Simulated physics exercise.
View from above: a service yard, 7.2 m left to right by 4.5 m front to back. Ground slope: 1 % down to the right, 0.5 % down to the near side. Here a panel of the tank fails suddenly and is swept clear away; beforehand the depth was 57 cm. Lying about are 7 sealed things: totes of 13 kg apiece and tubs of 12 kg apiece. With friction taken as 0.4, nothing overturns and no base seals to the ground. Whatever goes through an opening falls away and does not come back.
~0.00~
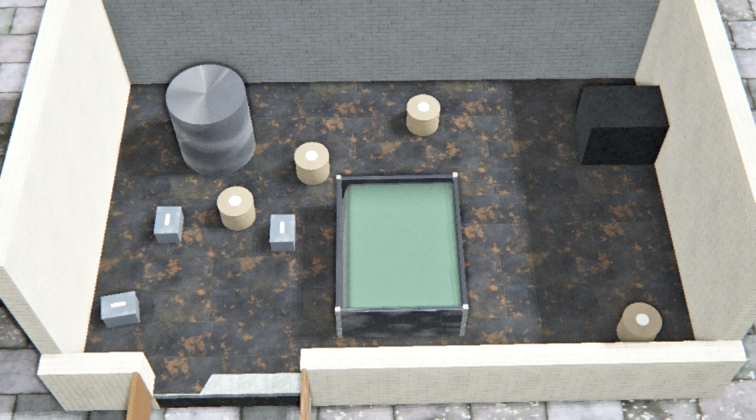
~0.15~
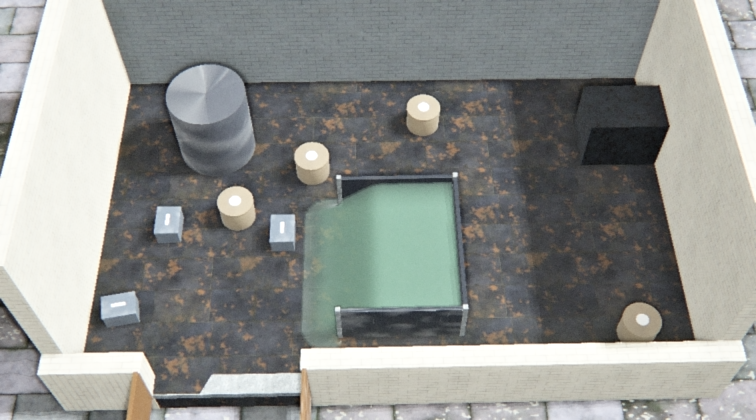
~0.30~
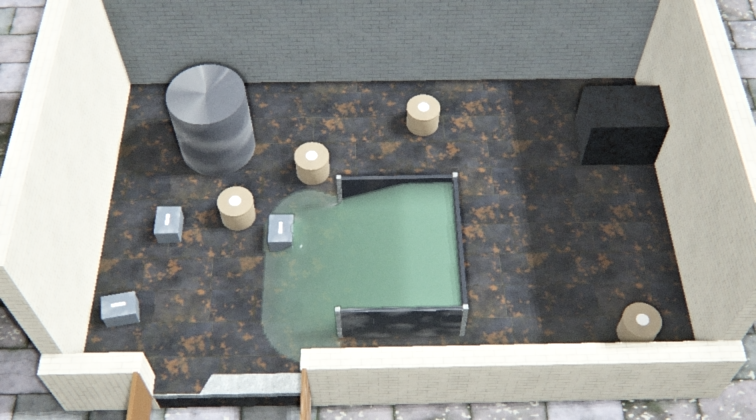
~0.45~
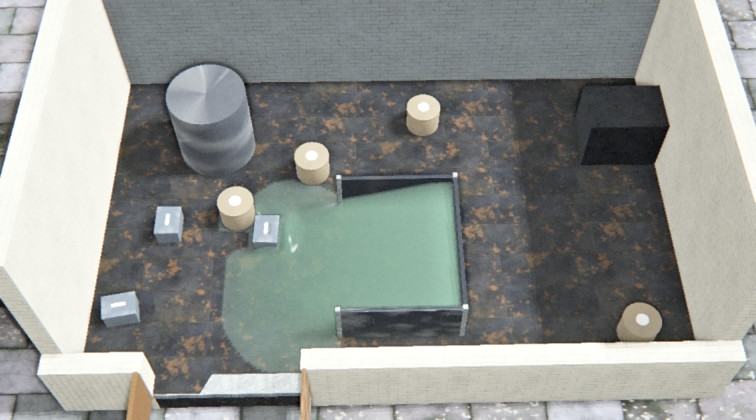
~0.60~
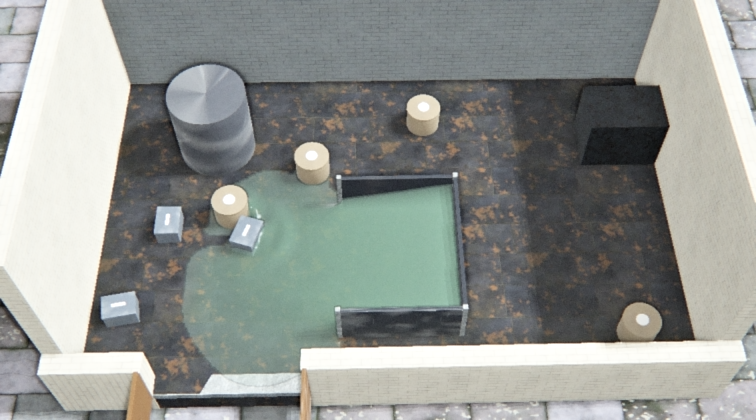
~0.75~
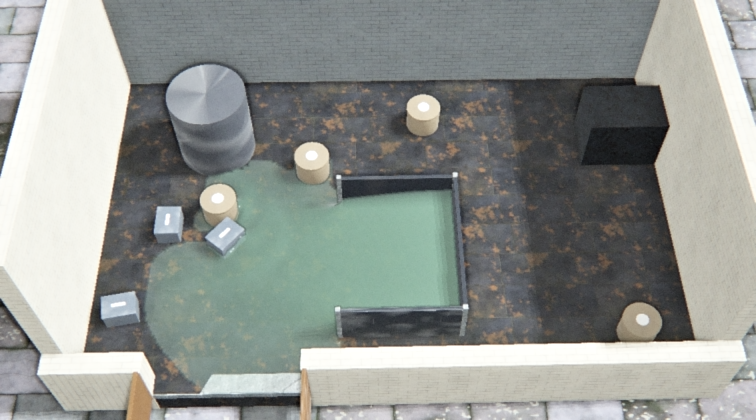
In a walled yard, the left side of a tank of green water gave way, and the water spread leftward across the floor, pushing a small grey box and then a round tub slightly left.
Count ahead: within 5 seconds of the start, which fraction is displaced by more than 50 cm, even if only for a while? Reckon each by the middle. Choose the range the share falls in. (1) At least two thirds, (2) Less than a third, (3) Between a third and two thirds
3, between a third and two thirds.
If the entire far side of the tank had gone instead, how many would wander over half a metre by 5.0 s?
That gives 1 of them.
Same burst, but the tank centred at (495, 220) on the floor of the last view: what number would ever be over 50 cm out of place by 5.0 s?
That would give 5.
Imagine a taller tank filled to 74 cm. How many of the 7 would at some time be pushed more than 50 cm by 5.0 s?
You'd get 5 in that case.
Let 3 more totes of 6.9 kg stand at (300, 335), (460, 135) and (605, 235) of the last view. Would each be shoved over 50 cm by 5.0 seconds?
Result, one by one: Exceeded, not exceeded and not exceeded.
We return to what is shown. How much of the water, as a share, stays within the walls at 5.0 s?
Still held: Near 78 %.
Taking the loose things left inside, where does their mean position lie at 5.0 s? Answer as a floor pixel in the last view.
Close to (369, 172).
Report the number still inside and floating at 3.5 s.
My tally comes to 1.
After 1.1 s 2 of 7 are over 50 cm from their spots; 0 afloat.
After 2.2 s 3 of 7 are over 50 cm from their spots; 3 afloat.
After 3.5 s 4 of 7 are over 50 cm from their spots; 1 afloat.
After 5.0 s 4 of 7 are over 50 cm from their spots, and 4 have been at some point; 0 afloat.
